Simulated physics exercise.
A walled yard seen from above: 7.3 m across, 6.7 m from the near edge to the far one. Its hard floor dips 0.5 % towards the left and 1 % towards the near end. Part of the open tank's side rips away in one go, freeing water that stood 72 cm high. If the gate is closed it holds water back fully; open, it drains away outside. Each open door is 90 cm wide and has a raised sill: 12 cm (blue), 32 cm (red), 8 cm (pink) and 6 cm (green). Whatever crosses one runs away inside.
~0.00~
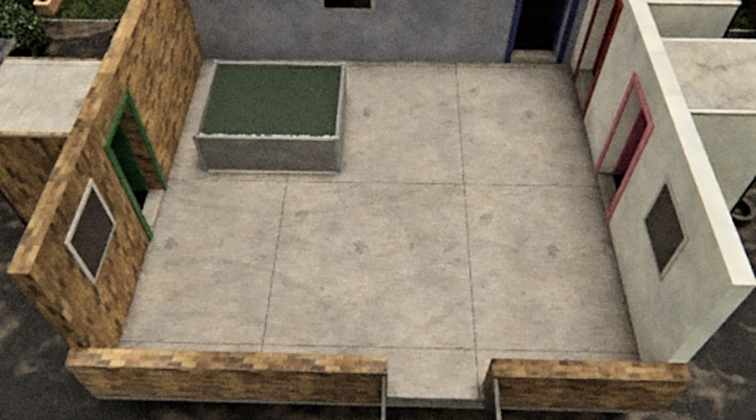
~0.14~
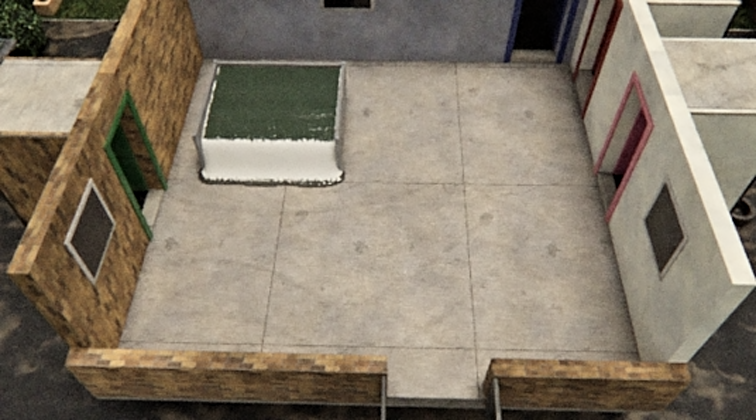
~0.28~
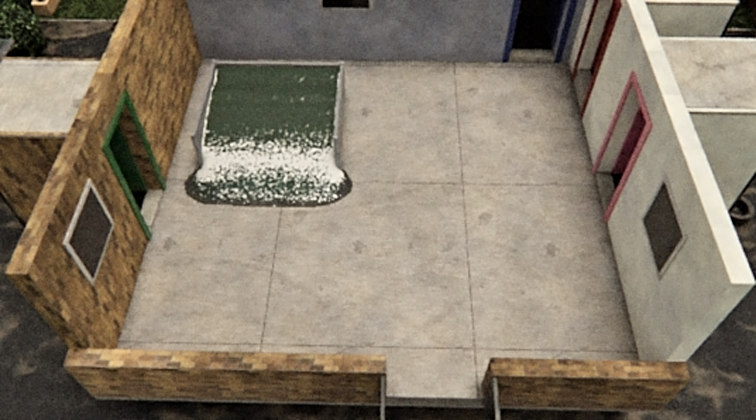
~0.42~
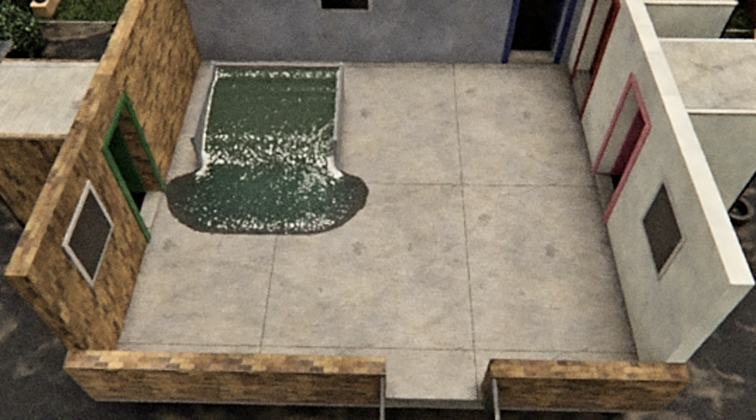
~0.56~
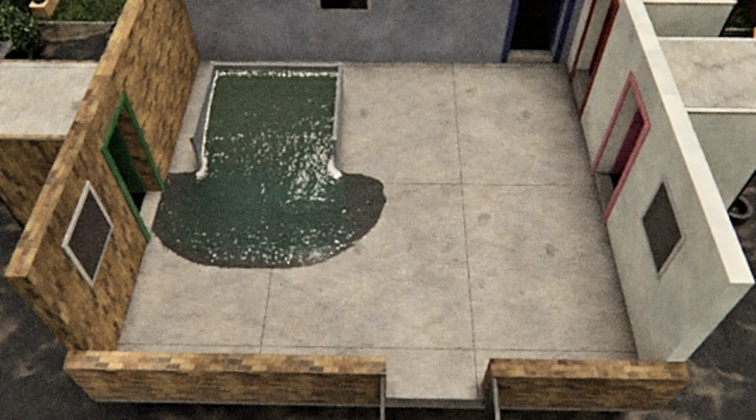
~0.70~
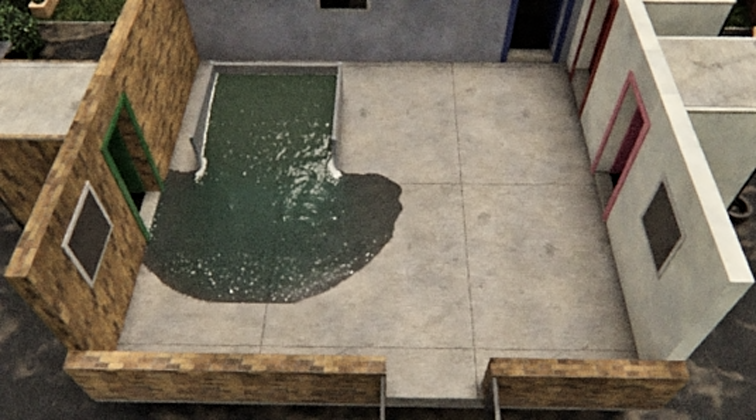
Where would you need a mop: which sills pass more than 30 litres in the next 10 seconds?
Door by door: At the blue door it keeps below the limit; at the red door it does not reach the limit; at the pink door it stays under the limit; at the green door it exceeds the limit.
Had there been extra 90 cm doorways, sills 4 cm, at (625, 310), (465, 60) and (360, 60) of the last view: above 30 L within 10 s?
In turn: Over, below, not over.
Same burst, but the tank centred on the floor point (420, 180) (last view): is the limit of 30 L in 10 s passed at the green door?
Then: Green not over.
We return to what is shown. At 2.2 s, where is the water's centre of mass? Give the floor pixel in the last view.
Near (258, 251).
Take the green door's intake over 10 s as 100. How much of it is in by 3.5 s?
About 40 per cent.
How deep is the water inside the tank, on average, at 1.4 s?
Some 31 cm.
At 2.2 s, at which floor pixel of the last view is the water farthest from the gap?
Around (479, 381).
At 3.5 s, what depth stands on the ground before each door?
Depths in cm: Blue 0, red 0, pink 0, green 7.
After 1.4 s water covers 35 % of the floor and is deepest (41 cm) near (123, 376); blue door not reached, red door not reached, pink door not reached, green door 12 cm at the sill, 10 L in.
After 2.2 s water covers 40 % of the floor and is deepest (50 cm) near (110, 375); blue door not reached, red door not reached, pink door not reached, green door 10 cm at the sill, 33 L in.
After 3.5 s water covers 45 % of the floor and is deepest (26 cm) near (110, 375); blue door not reached, red door not reached, pink door not reached, green door 7 cm at the sill, 46 L in.
After 6.0 s water covers 70 % of the floor and is deepest (18 cm) near (626, 383); blue door not reached, red door not reached, pink door 9 cm at the sill, 0 L in, green door 11 cm at the sill, 98 L in.
After 10.0 s water covers 95 % of the floor and is deepest (9 cm) near (540, 85); blue door 9 cm at the sill, 1 L in, red door 6 cm at the sill, 0 L in, pink door 6 cm at the sill, 3 L in, green door 5 cm at the sill, 117 L in.
